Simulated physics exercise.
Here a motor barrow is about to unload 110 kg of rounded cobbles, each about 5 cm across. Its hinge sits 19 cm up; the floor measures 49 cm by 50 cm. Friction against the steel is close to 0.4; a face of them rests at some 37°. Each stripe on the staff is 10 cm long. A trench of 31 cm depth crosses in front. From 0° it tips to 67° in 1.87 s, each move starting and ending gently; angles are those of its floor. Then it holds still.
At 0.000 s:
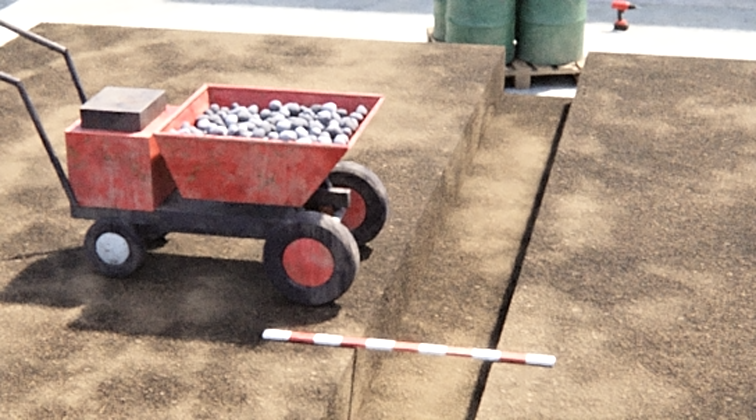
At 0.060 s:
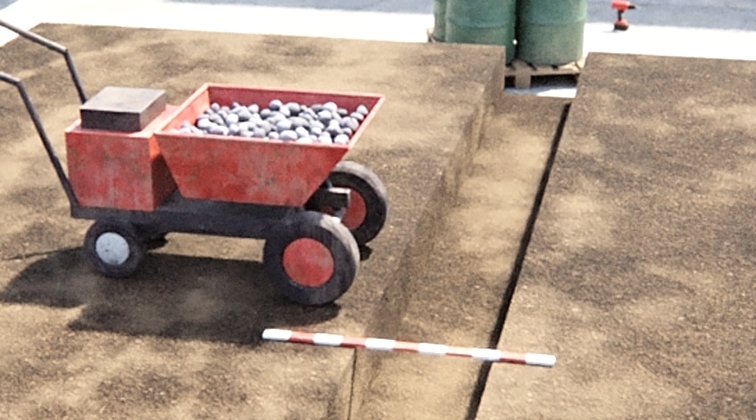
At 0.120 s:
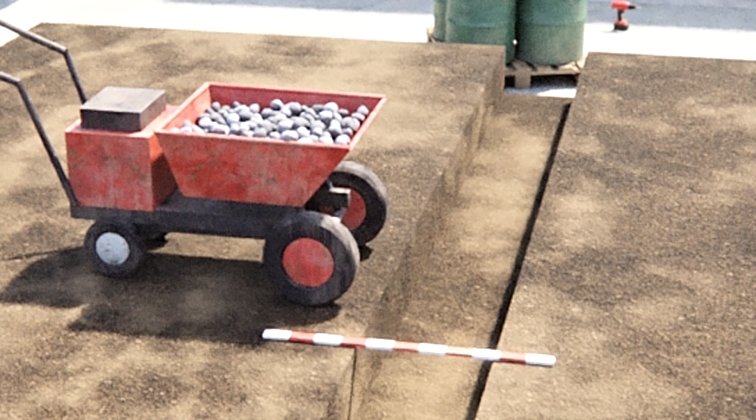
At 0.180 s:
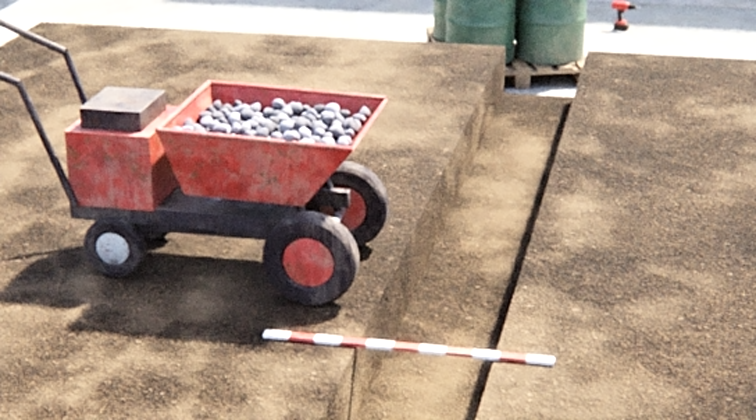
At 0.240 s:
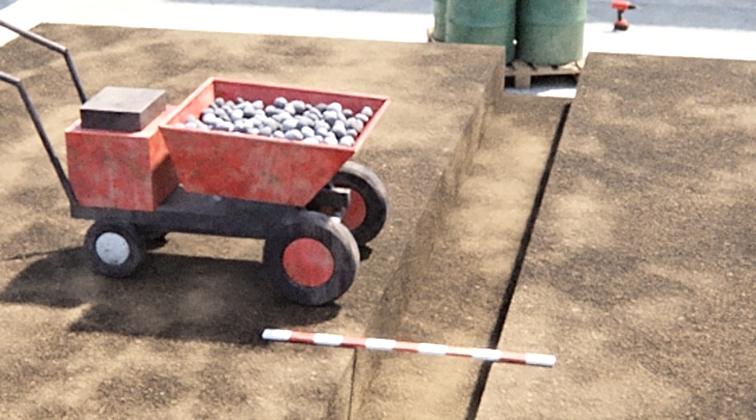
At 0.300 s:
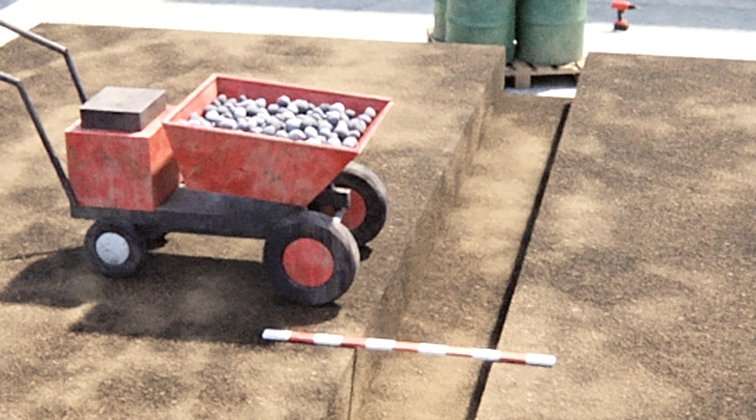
A red motor barrow loaded with rounded grey stones stood beside a trench, a striped staff lying in front, and its skip slowly tilted up a little at the back while the wheels stayed still.
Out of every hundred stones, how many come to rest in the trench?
Close to 91 in a hundred.
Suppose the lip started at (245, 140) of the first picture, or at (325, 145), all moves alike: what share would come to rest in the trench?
About 85 and 100 per cent.
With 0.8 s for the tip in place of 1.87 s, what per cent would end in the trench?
It would be near 70 per cent.
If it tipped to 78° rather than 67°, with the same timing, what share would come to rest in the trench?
In that case some 90 per cent.
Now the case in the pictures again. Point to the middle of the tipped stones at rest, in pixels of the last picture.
Around (480, 338).
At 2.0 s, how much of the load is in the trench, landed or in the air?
About 35 per cent by then.
After 1.4 s the floor is at 56°; 99 % in the skip, 1 % in the trench; the foremost stones are at (447, 211).
After 2.0 s the floor is at 67°; 58 % in the skip, 37 % in the trench, 5 % past the trench; the foremost stones are at (559, 294).
After 2.3 s the floor is at 67°; 33 % in the skip, 58 % in the trench, 8 % past the trench; the foremost stones are at (622, 292).
After 4.3 s the floor is at 67°; 0 % in the skip, 91 % in the trench, 9 % past the trench; the foremost stones are at (663, 286).
